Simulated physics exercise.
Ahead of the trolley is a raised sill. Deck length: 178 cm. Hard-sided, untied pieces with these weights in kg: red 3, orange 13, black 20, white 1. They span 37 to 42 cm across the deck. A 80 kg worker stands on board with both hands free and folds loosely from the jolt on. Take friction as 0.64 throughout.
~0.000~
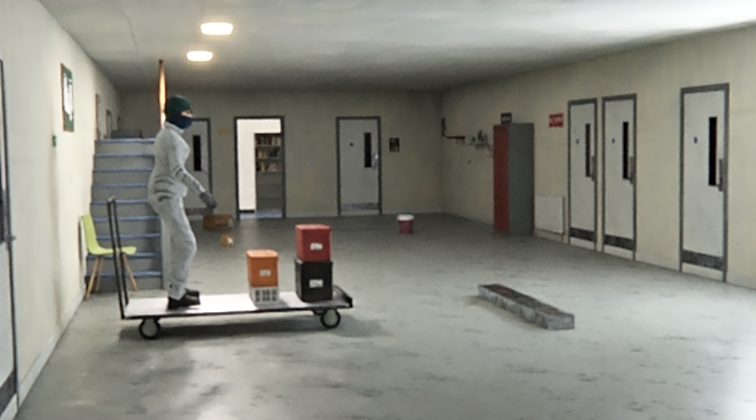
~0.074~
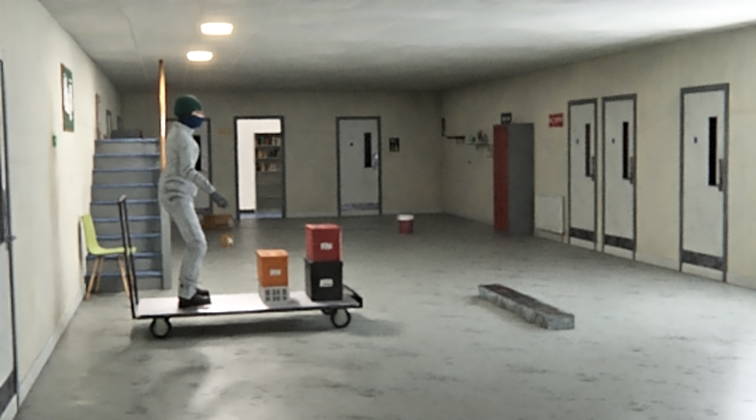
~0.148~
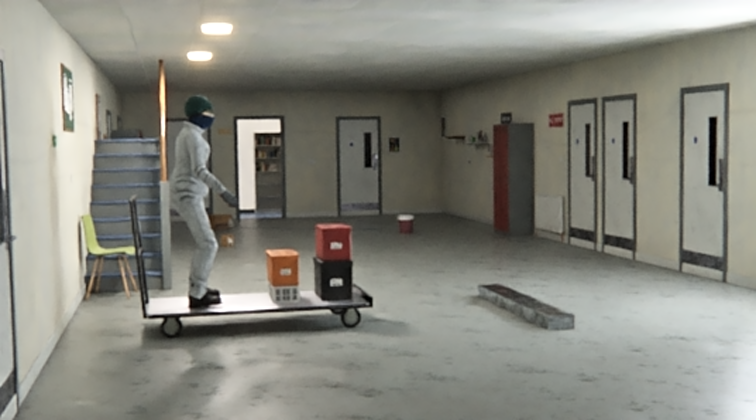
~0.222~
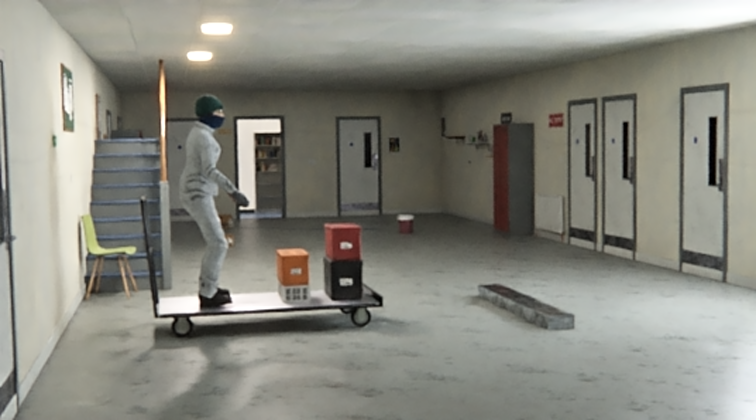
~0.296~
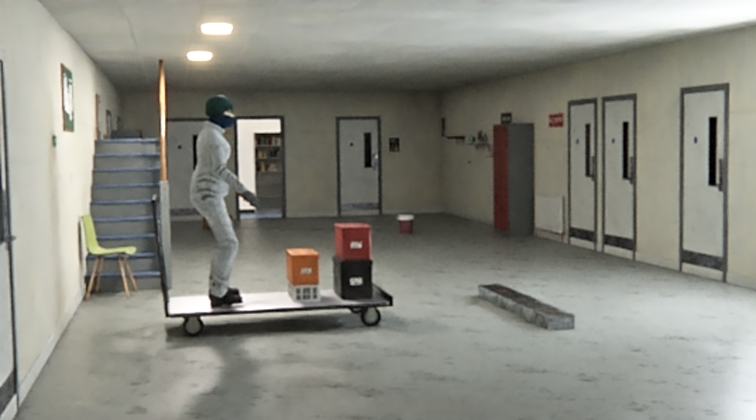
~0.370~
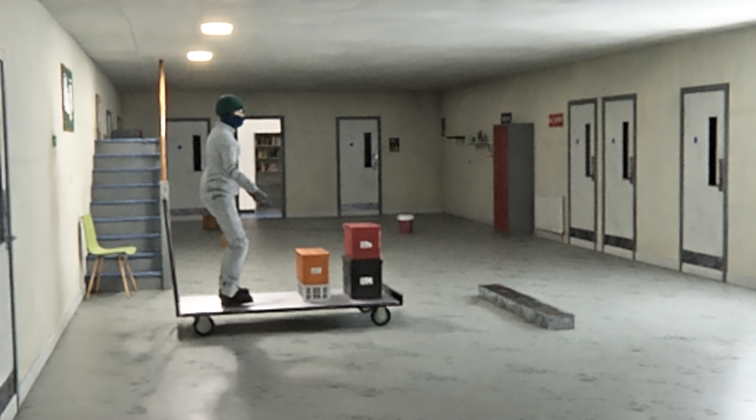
A flat trolley carrying a standing masked worker in pale overalls, along with orange, red and black containers and a white crate, rolls slowly rightward across a grey floor, shortening the gap to a low raised block.
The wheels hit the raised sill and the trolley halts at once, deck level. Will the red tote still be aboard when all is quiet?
At this pace the red tote stays aboard.
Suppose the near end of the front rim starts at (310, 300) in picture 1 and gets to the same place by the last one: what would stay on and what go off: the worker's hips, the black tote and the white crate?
Then hips on, black on, white on.
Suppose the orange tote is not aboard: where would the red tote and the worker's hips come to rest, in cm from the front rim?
In that case red 10 behind, hips 110 behind.
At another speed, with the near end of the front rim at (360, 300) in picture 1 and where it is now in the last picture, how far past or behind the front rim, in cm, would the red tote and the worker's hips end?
Then red 20 behind, hips 120 behind.
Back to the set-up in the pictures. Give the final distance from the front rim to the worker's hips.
About 110 cm behind the rim.
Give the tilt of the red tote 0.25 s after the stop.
About 0°.
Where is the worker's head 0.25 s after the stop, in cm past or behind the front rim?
Some 110 cm behind it.
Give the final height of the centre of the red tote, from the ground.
About 70 cm.
Impact comes at 1.38 s.
After 1.93 s the red tote is 13 cm behind the rim, tilted 0°, near (504, 236) in the last picture's view.
After 2.38 s the red tote is 11 cm behind the rim, tilted 5°, near (507, 235) in the last picture's view.
When all is still (2.6 s), nothing is past the rim; behind it, red tote, orange tote, black tote, white crate and the worker's hips.
